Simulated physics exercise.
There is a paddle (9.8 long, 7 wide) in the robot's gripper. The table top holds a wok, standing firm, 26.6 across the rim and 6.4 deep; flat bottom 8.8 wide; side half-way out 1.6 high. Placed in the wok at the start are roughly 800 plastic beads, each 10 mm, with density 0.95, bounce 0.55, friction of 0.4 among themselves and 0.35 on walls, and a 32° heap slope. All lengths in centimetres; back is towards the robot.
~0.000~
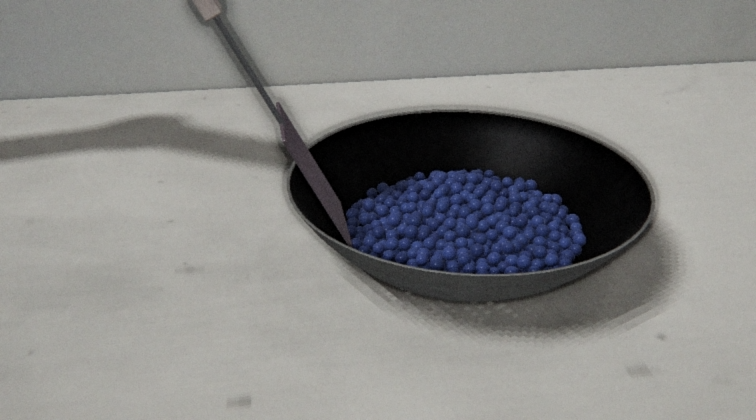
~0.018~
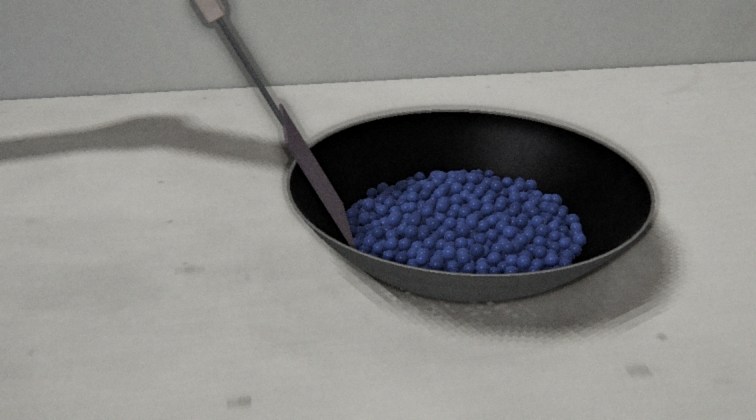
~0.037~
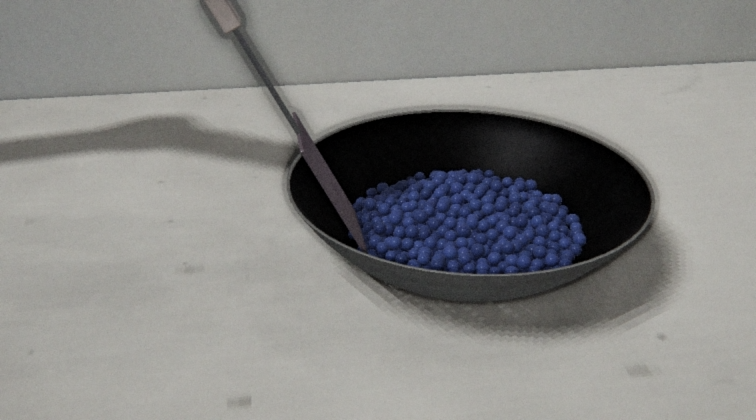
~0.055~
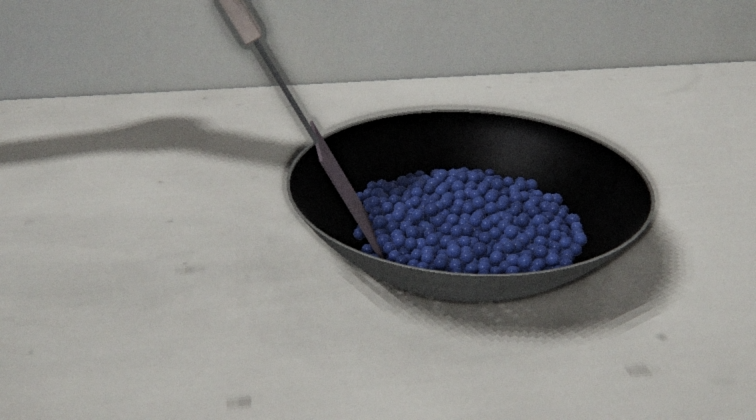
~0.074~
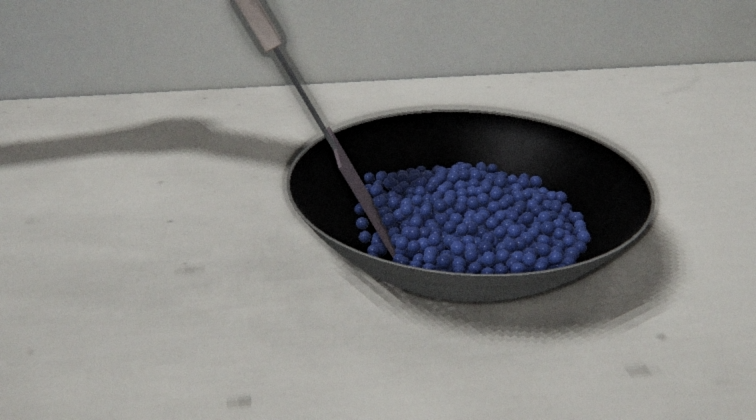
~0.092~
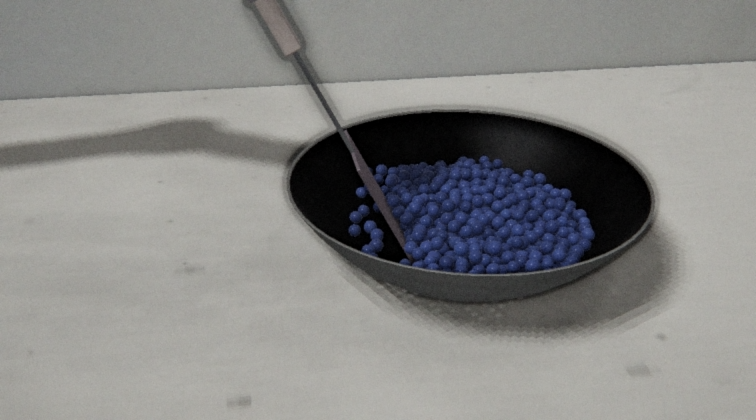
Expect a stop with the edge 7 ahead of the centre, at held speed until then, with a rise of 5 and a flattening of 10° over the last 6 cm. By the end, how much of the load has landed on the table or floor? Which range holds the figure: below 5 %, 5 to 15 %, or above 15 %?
The figure lies within 5 to 15 %.
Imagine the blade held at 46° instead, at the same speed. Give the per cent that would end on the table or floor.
Estimate for that slope: Some 10 per cent.
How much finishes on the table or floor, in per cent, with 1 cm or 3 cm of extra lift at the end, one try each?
First try about 5 %, second try about 10 %.
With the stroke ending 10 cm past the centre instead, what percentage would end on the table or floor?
Then about 25 per cent.
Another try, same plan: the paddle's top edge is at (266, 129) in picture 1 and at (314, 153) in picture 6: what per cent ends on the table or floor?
Roughly 0 %.
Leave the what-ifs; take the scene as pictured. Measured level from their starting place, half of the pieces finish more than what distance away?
It works out to roughly 3 cm.
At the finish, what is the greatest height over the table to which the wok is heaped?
Top of the heap: Roughly 6.5 cm above the table top.
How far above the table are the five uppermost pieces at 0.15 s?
Around 5 cm above the table.
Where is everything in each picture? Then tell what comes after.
The first frame shows paddle top edge at (280, 120), sloping 63°; upper third of the load around (463, 216), from x 350 to 580, top at y 175; 800 in the wok.
The second frame shows paddle top edge at (283, 122), sloping 63°; upper third of the load around (463, 216), from x 350 to 580, top at y 175.
The third frame shows paddle top edge at (297, 131), sloping 63°; upper third of the load around (463, 215), from x 355 to 580, top at y 175.
The fourth frame shows paddle top edge at (316, 140), sloping 63°; upper third of the load around (462, 214), from x 360 to 580, top at y 175.
The fifth frame shows paddle top edge at (334, 146), sloping 63°; upper third of the load around (468, 211), from x 360 to 585, top at y 165.
The sixth frame shows paddle top edge at (351, 149), sloping 63°; upper third of the load around (474, 209), from x 355 to 590, top at y 160; 800 in the wok.
After 0.15 s, sloping 63°, highest piece 5 above the table; 800 in the wok.
After 0.21 s, sloping 59°, highest piece 7 above the table; 800 in the wok.
After 0.44 s, sloping 53°, highest piece 7 above the table; 719 in the wok, 71 on the table or floor, 10 on the blade or in flight.
After 1.49 s, sloping 53°, highest piece 7 above the table; 718 in the wok, 82 on the table or floor.
At rest, 718 in the wok, 82 on the table or floor. That is 10 % on the table or floor.
